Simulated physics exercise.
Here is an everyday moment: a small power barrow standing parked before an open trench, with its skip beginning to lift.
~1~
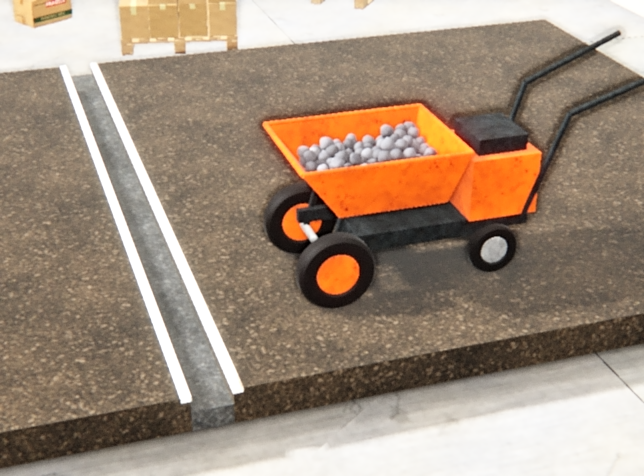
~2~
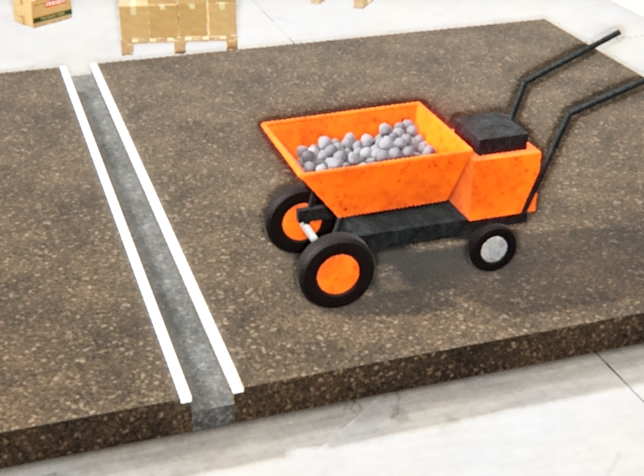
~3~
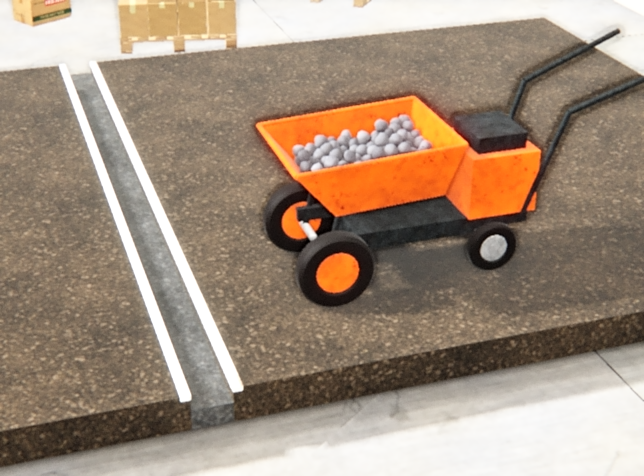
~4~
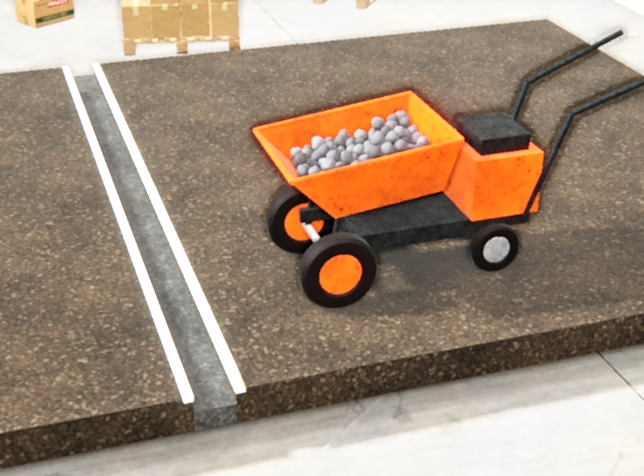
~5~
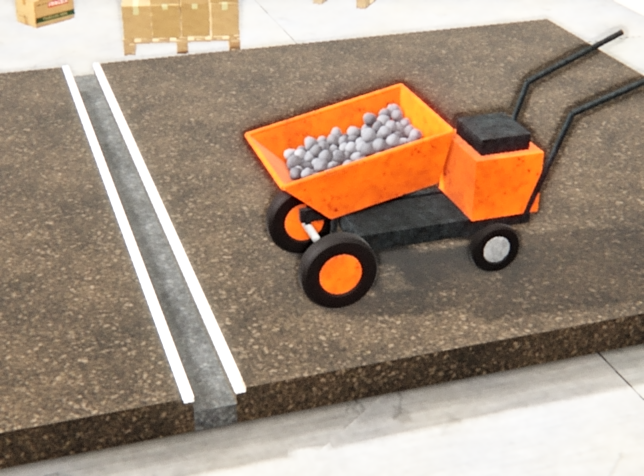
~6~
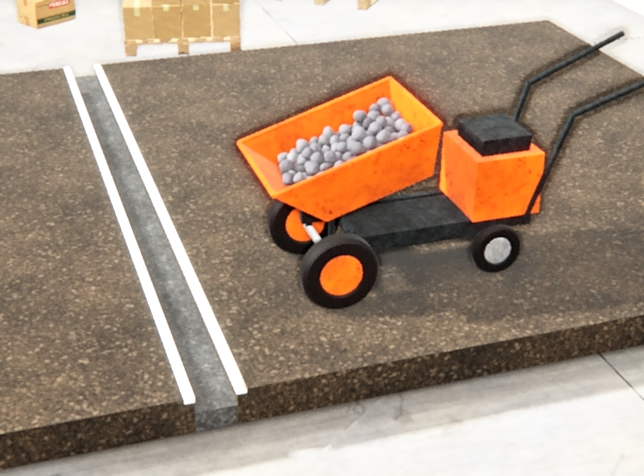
To begin with, an orange power barrow loaded with round grey cobbles stands parked to the right of a narrow, white-edged trench, its skip level. The skip then gradually lifts at the back, its front lip lowering toward the left, until it is clearly tilted with the cobbles still inside.
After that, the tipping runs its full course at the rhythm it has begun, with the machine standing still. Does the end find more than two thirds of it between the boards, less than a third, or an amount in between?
Reaches a third, stays within two thirds.
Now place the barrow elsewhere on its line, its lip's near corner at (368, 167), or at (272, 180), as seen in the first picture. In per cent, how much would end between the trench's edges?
Position 1 near 20 %, position 2 near 30 %.
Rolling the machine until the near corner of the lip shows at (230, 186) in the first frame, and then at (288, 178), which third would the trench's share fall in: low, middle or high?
Try 1, under a third; try 2, in the middle band.
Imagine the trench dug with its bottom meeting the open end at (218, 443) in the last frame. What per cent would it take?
Estimated share: Approx. 80 %.
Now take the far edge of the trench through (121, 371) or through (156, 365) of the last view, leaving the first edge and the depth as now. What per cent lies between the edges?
I'd put it near 80 in a hundred, then near 70 in a hundred.
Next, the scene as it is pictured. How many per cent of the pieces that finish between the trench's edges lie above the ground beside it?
Something like 50 in a hundred.
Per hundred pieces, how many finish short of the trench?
Roughly 10 in a hundred.
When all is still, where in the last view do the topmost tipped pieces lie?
Summit once settled: About (182, 280).
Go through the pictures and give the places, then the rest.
Lip of the skip at (304, 176), level; top of the load at (379, 155), round cobbles; first edge of the trench at (222, 352); far edge at (172, 361), the trench under half as wide as the skip, and shallow for its width, in the first frame.
Lip of the skip at (302, 176), level; top of the load at (376, 152), in the second frame.
Lip of the skip at (297, 177), tipped barely; top of the load at (387, 147), in the third frame.
Lip of the skip at (292, 182), tipped a little; top of the load at (393, 138), in the fourth frame.
Lip of the skip at (284, 188), tipped a little; top of the load at (393, 141), in the fifth frame.
Lip of the skip at (275, 196), tipped clearly; top of the load at (384, 137); first edge of the trench at (226, 353); far edge at (176, 362), in the sixth frame.
Soon after the last picture, skip tipped steeply; all in the skip.
A little later, skip tipped right over; about half in the skip; a stray few short of the trench; about a third in or heaped over the trench; a small part beyond it; a stray few falling.
Later still, skip tipped right over; about a quarter in the skip; a small part short of the trench; about half in or heaped over the trench; about a quarter beyond it.
At rest, skip tipped right over; about a quarter in the skip; a small part short of the trench; about half in or heaped over the trench; about a quarter beyond it.
